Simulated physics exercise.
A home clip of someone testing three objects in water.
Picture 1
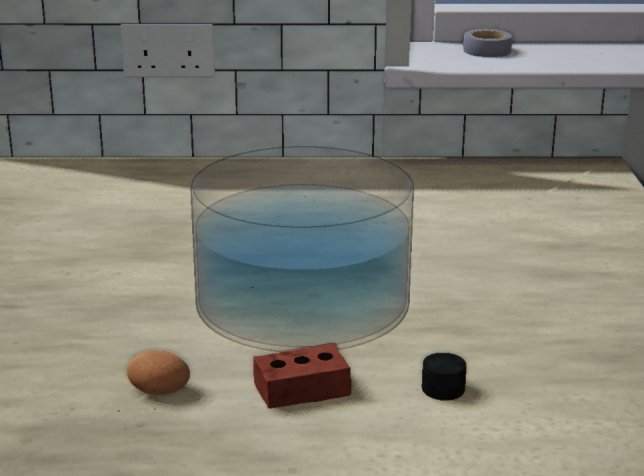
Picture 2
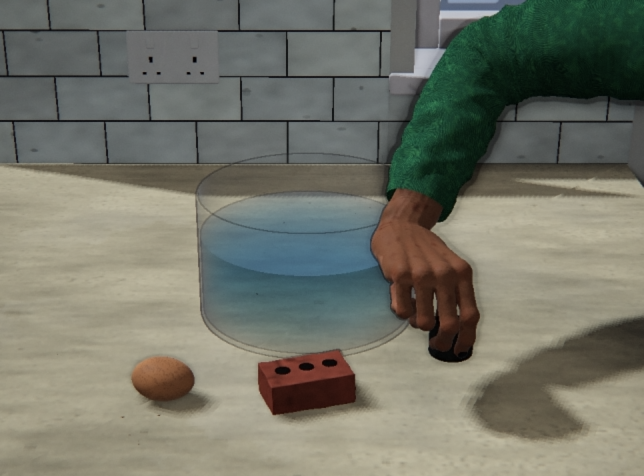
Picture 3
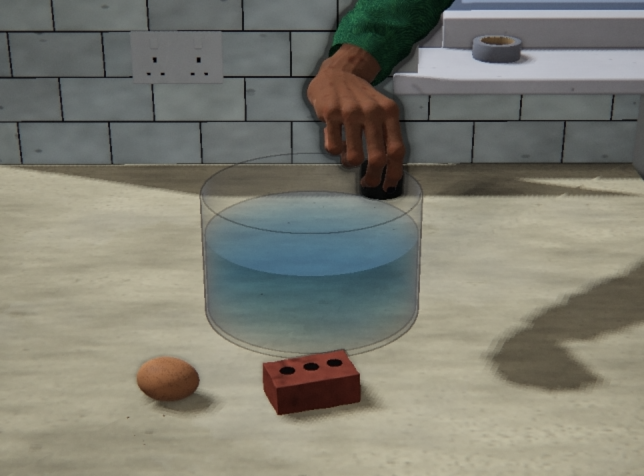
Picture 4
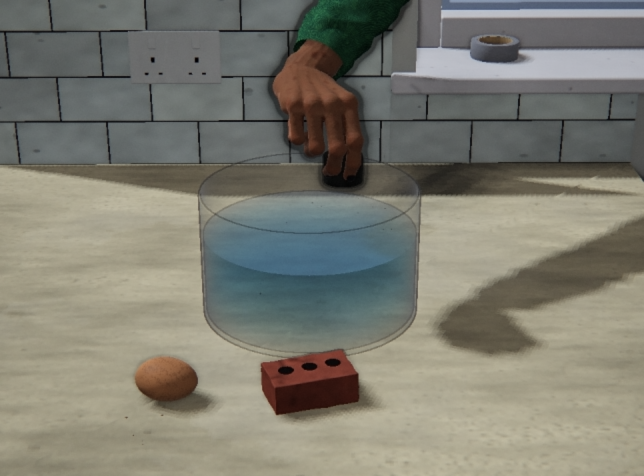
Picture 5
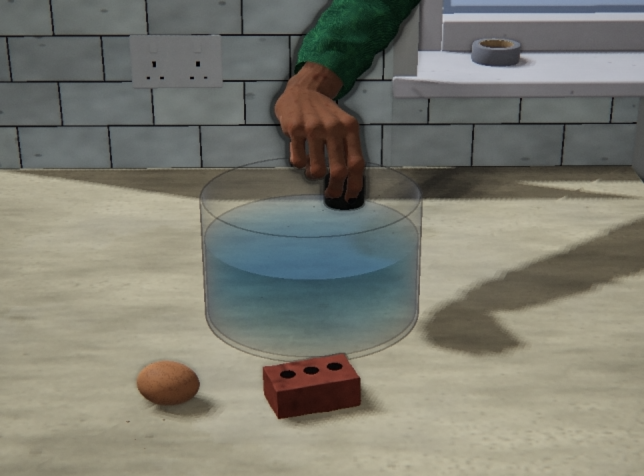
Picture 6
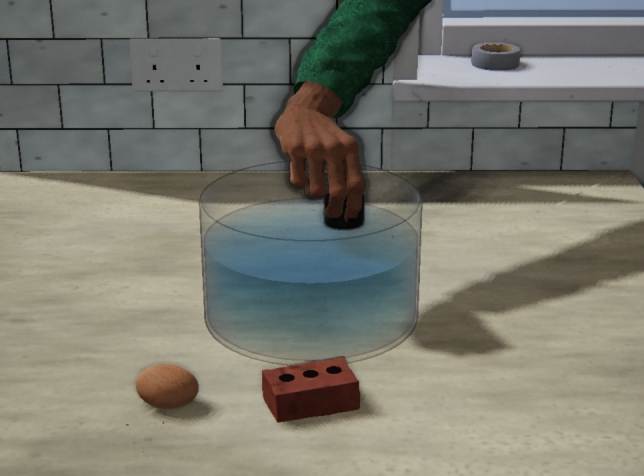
A hand picks up a small black object, carries it left, and lowers it over water.
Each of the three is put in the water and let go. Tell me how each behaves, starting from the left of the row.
The left one ends on the bottom, the middle one ends on the bottom, the right one ends on the bottom.
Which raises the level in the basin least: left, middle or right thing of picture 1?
It is the one on the right.
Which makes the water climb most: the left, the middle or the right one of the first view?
It is the one in the middle.
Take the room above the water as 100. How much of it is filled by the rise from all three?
I make it 12 per cent.
Next, the iron weight sinks.
After that, the piece of brick sinks.
Finally, the egg sinks; afloat, none of them.
